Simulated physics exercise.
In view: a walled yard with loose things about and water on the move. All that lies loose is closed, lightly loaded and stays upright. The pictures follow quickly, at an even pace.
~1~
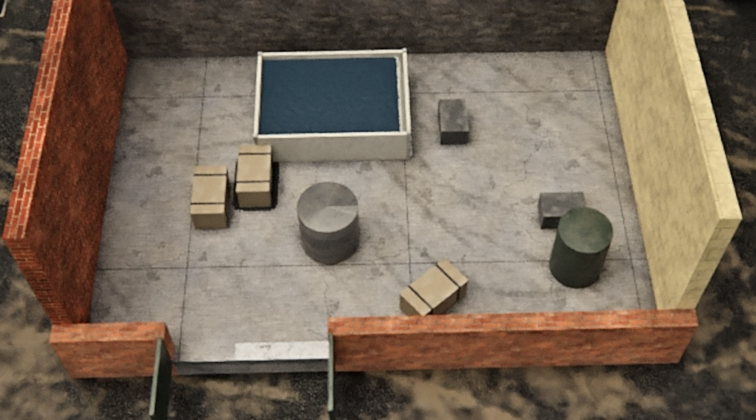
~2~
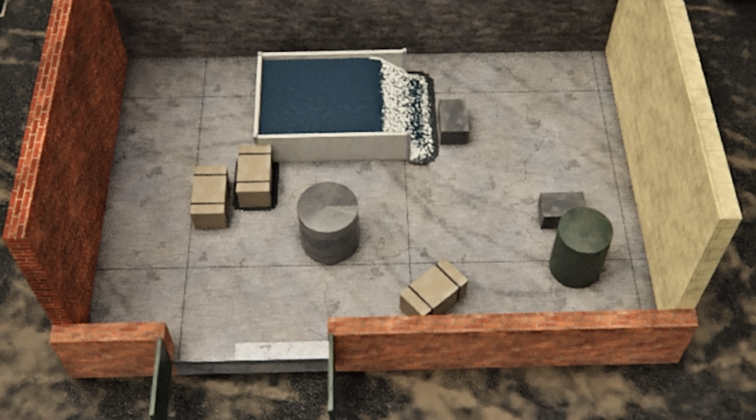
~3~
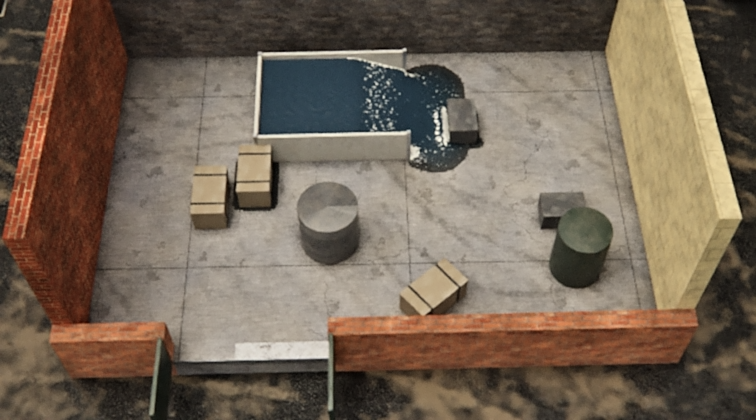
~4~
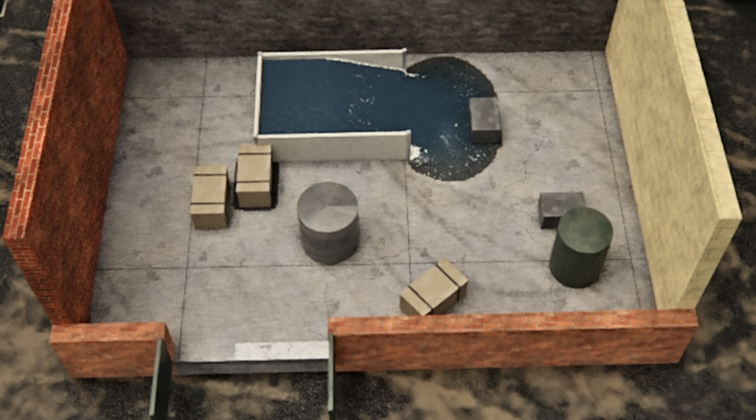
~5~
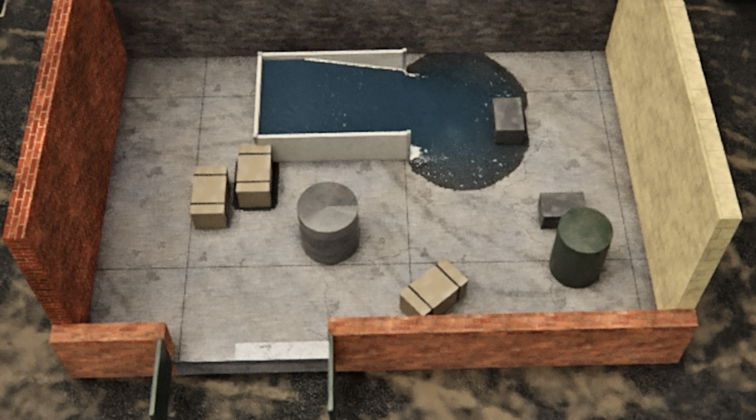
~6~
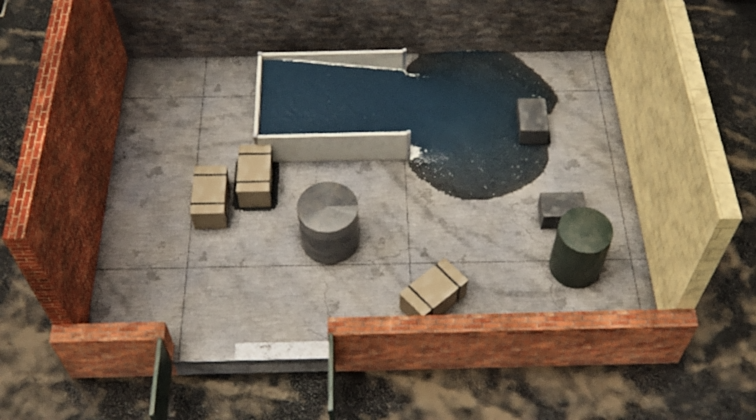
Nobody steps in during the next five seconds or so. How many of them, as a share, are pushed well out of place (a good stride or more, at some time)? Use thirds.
That comes to one to two thirds.
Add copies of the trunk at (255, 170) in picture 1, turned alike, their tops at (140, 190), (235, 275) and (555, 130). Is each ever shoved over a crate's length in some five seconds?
In that order: Less than that, never so far, pushed that far.
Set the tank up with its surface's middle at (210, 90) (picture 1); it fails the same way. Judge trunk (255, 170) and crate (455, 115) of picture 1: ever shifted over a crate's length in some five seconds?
In turn: Less than that, that far or more.
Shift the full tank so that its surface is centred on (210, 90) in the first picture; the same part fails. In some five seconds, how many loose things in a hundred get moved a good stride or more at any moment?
Some 40 per cent.
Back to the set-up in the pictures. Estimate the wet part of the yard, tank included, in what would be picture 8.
Some 30 per cent.
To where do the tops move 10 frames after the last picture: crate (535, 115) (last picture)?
Near (616, 114).
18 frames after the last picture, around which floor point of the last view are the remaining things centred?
At about (424, 233).
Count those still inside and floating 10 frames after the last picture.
I count 2.
A moment on, 1 of 5 are well off their spots; 0 afloat.
Next, 1 of 5 are well off their spots; 2 afloat.
Later, 2 of 5 are well off their spots; 2 afloat.
In the end, 2 of 5 are well off their spots, and 2 have been at some point; 2 afloat.
